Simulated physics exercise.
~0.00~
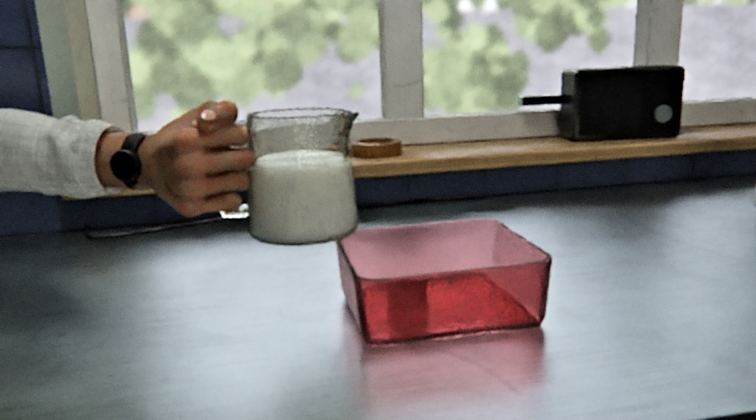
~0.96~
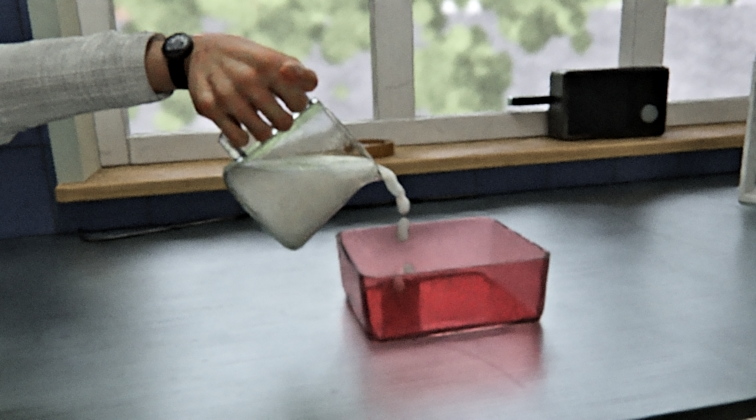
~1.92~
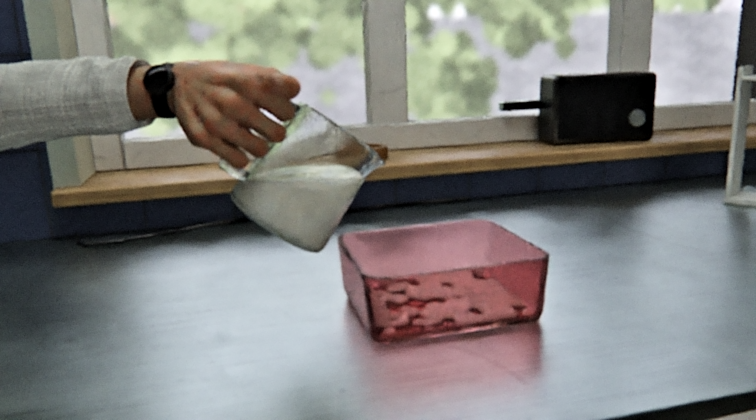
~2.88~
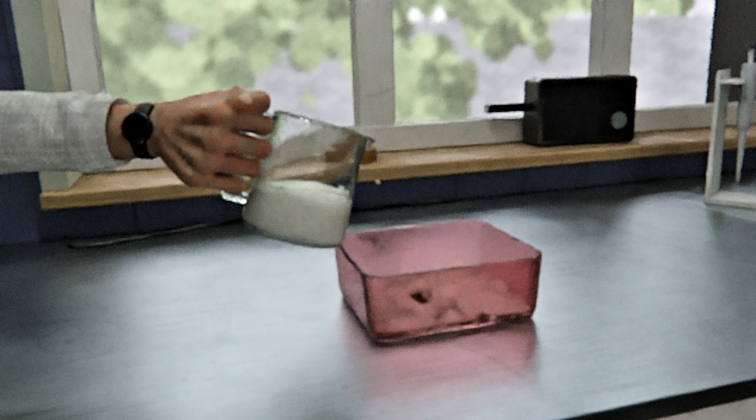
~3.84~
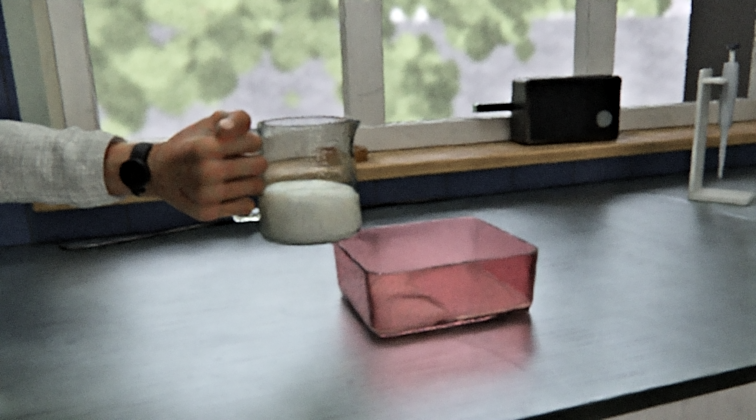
A hand tipping a glass pitcher of milk over a red oblong dish, pouring some in, then levelling the partly full pitcher.
